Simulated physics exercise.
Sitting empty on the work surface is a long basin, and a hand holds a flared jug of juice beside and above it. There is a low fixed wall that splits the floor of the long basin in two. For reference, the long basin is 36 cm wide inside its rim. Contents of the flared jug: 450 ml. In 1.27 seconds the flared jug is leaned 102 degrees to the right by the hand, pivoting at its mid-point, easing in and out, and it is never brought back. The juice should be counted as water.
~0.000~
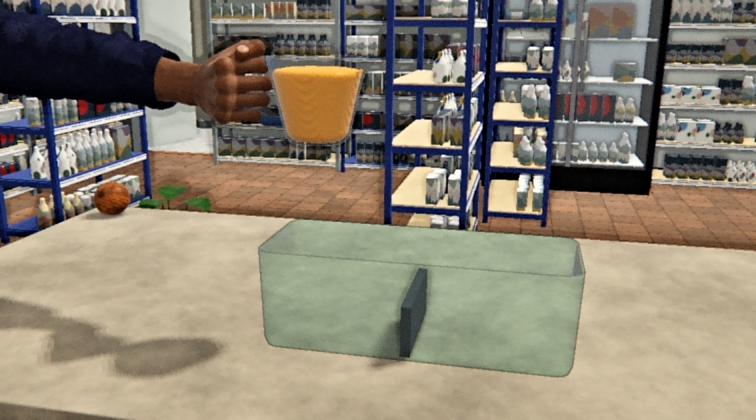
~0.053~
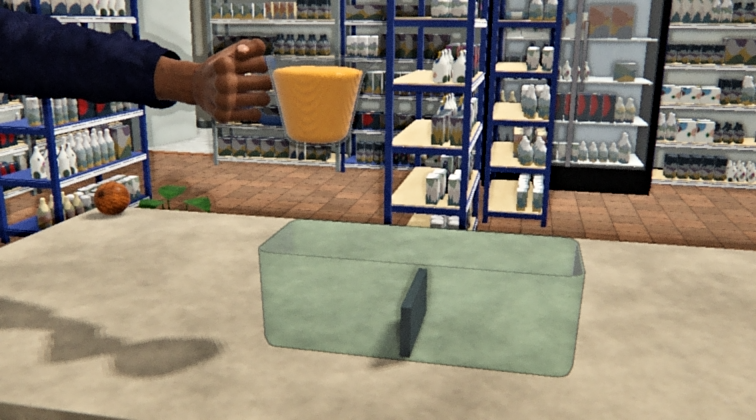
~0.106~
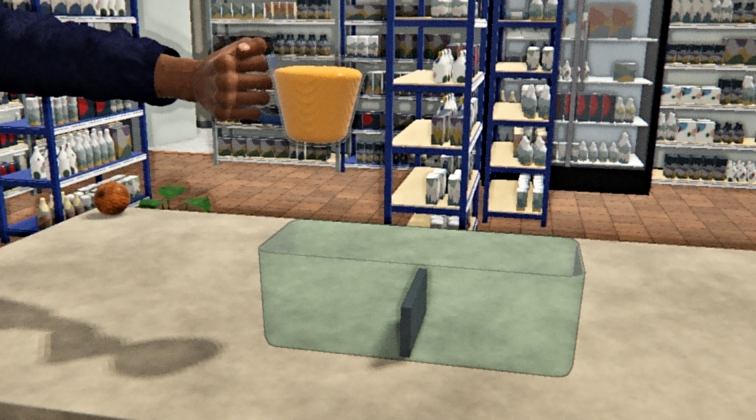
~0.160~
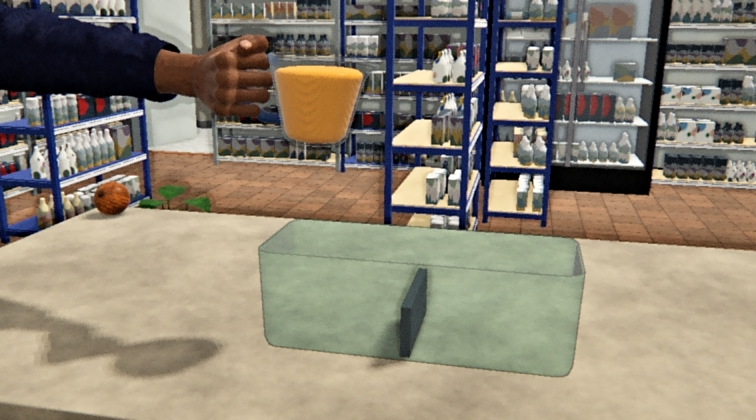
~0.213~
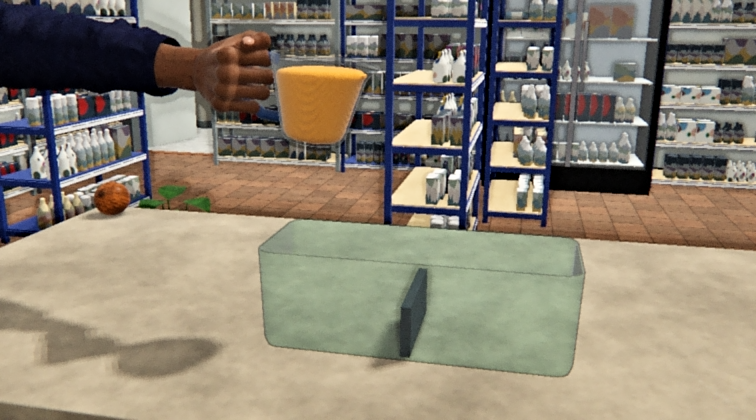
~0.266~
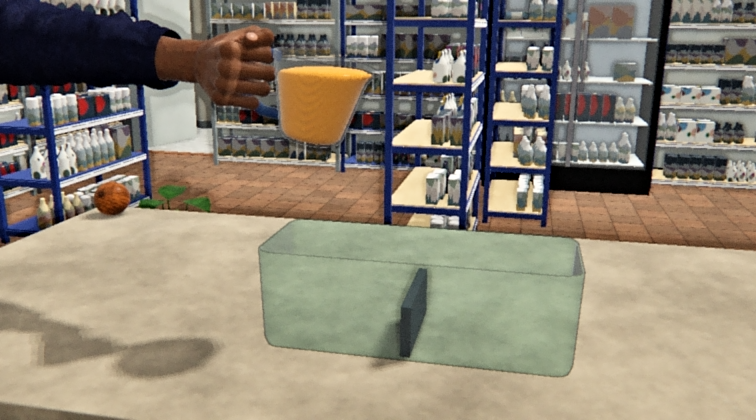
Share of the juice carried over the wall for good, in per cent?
Near 73 per cent.
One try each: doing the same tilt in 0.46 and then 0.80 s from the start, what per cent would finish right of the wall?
45 and 60 %.
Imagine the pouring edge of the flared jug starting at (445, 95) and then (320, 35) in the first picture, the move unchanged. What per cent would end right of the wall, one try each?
100 then 5 %.
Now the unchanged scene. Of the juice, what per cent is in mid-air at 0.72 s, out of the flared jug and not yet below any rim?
Around 24 percent.
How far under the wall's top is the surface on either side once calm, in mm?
Left about 56 mm, while the right is about 48 mm.
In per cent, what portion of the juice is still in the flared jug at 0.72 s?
Near 68 in a hundred.
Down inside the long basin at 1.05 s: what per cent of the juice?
Some 70 per cent.
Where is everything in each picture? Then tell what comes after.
In the first frame, it leans 0°; its right rim is at (376, 61); the juice meets the walls at (277, 70) and (363, 72); the long basin's rim runs from (276, 235) to (581, 258); the wall's top is at (415, 288).
In the second frame, it leans 0°; its right rim is at (377, 61); the juice meets the walls at (278, 70) and (363, 72).
In the third frame, it leans 2°; its right rim is at (377, 63); the juice meets the walls at (278, 70) and (363, 73).
In the fourth frame, it leans 4°; its right rim is at (379, 65); the juice meets the walls at (280, 69) and (365, 73).
In the fifth frame, it leans 7°; its right rim is at (380, 69); the juice meets the walls at (280, 70) and (367, 73).
In the sixth frame, it leans 11°; its right rim is at (382, 73); the juice meets the walls at (283, 71) and (372, 74).
By 0.72 s the tilt is 61° and 67 per cent is still to pour, 0 is left of the wall and 9 right of it.
By 1.05 s the tilt is 95° and 12 per cent is still to pour, 6 is left of the wall and 65 right of it.
By 1.39 s the tilt is 102° and 0 per cent is still to pour, 26 is left of the wall and 73 right of it.
By 1.77 s the tilt is 102° and 0 per cent is still to pour, 26 is left of the wall and 73 right of it.
At rest 25 per cent lies left of the wall, 73 right of it and 1 outside.
